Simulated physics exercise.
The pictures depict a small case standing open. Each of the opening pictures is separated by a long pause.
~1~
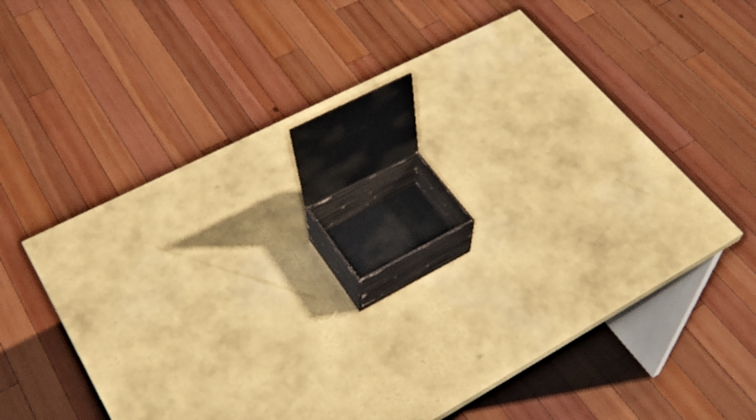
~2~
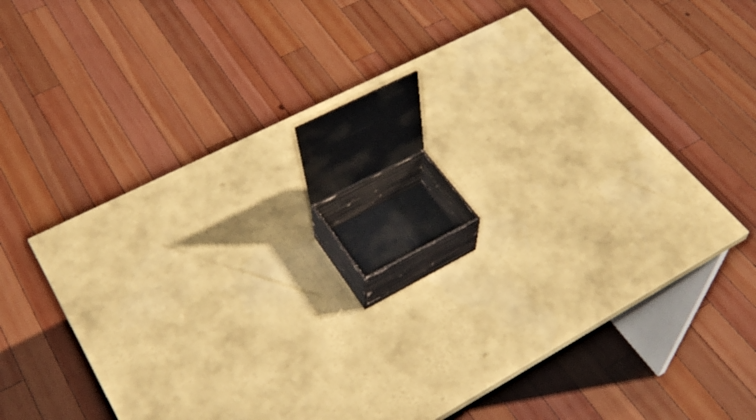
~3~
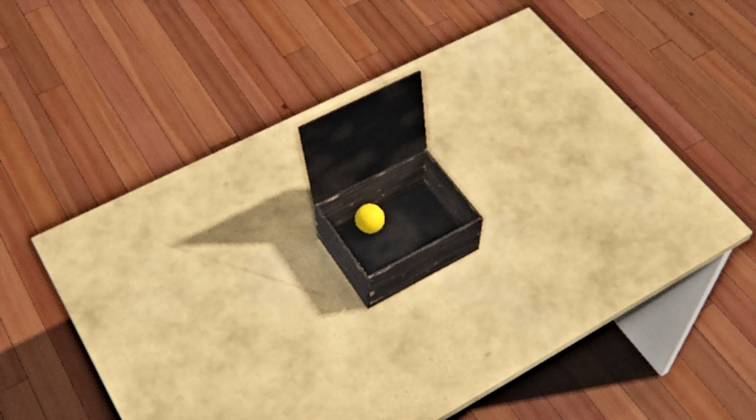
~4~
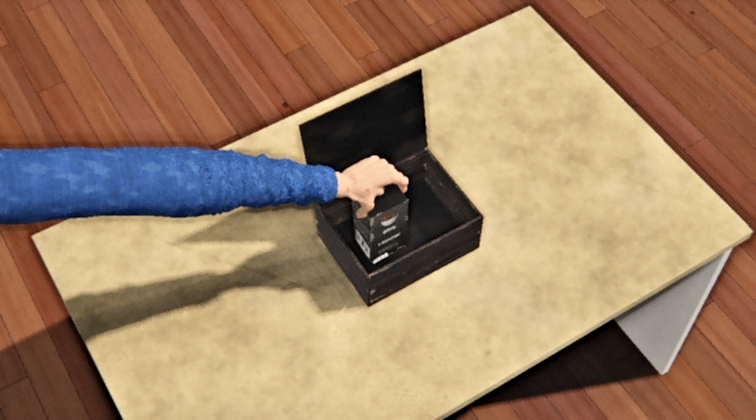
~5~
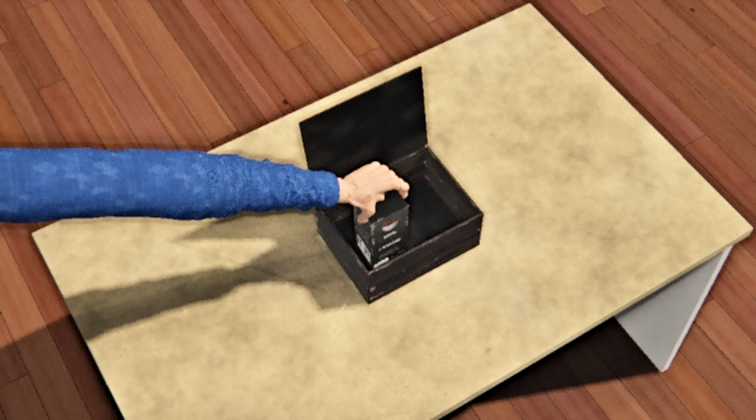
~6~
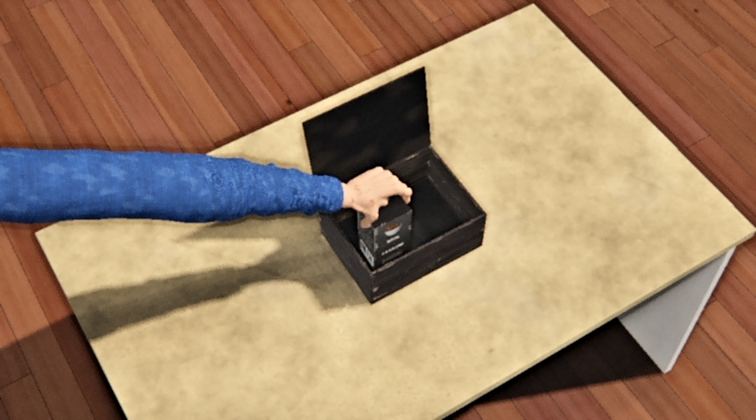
In an open dark box on a pale tabletop, empty at first, a yellow lemon appeared; later a blue-sleeved arm reached in from the left and lowered a black carton slightly inside.
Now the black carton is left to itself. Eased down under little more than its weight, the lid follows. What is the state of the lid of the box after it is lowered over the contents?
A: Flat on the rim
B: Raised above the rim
(B) Raised above the rim.
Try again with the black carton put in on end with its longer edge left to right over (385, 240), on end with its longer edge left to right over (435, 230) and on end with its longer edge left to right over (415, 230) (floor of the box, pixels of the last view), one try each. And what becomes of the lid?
Open, Open, Open.
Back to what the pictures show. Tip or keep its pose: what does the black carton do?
Once everything settles, the black carton keeps its original angle.
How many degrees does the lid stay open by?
Angle: About 35°.
Then, 1.20 s past the last view, lid starting down.
Then, 1.50 s past the last view, lid 69° above the rim.
Then, 1.70 s past the last view, lid 47° above the rim.
Finally, lid 36° above the rim; both still in place. Final places as the last picture's camera would see them, black carton near (384, 230).
